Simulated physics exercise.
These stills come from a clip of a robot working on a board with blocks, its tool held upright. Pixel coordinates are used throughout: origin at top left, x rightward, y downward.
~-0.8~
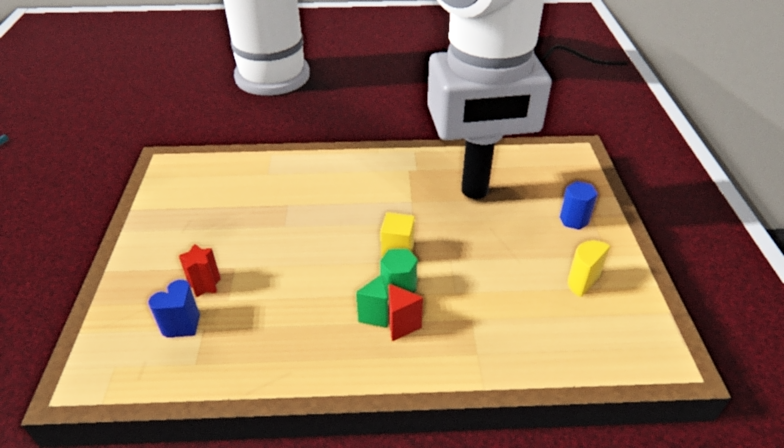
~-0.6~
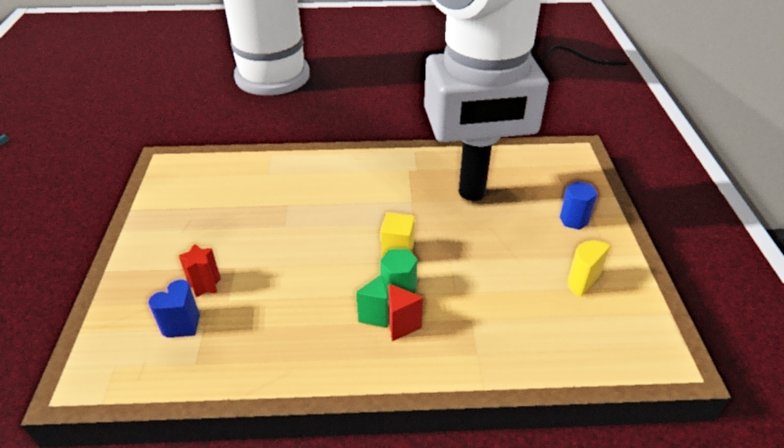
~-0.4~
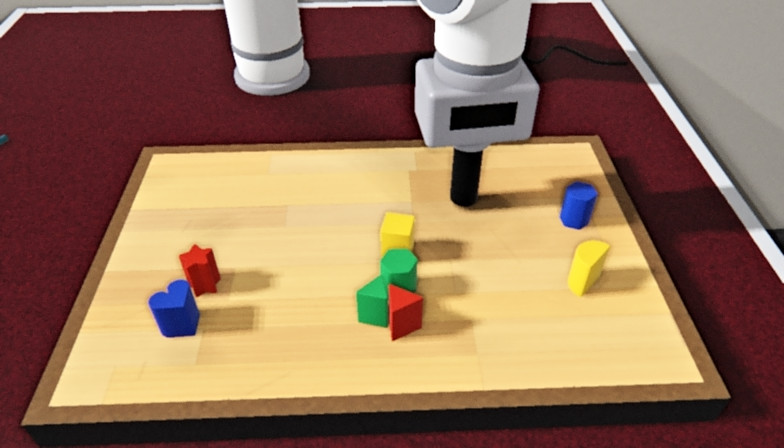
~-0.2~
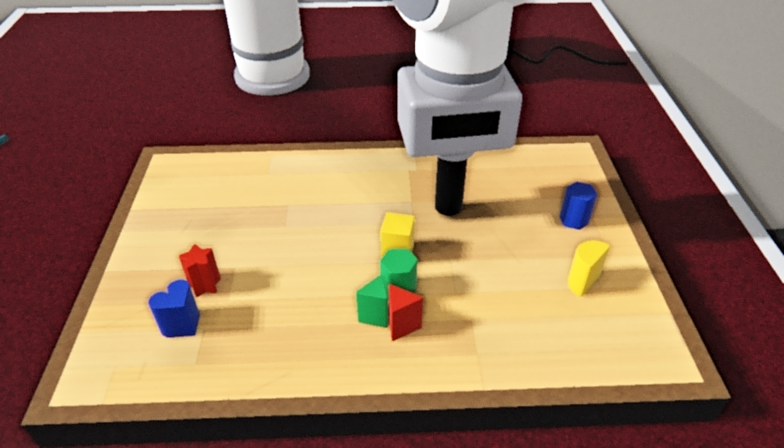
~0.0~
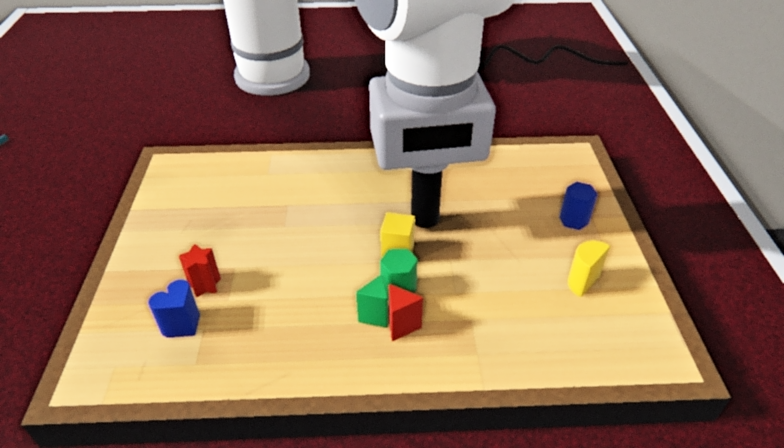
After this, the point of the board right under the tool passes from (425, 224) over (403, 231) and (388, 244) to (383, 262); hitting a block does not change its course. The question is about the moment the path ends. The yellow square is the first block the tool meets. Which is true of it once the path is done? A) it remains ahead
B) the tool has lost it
The one that fits is A, it remains ahead.
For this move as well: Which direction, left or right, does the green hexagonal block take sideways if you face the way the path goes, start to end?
It goes toward the left-hand side.
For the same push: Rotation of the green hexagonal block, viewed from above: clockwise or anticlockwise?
Viewed from overhead, the green hexagonal block winds up turned anticlockwise.
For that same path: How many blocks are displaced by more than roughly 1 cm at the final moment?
Two blocks, no more.
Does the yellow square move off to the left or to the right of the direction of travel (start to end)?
Taking start-to-end as forward, the block's sideways shift goes to the left.
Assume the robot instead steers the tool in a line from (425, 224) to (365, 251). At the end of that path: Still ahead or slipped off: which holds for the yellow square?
I'm fairly sure the yellow square slides away from the front of the tool at some point.
What follows on the original path. Halfway along, tool at (394, 232); yellow square at (396, 228), turned 15° anticlockwise.
At the end, tool at (383, 256); green triangular piece in place; yellow square at (391, 254), turned 35° anticlockwise; green hexagonal block at (403, 276), turned 20° anticlockwise; red triangular piece at (402, 301).
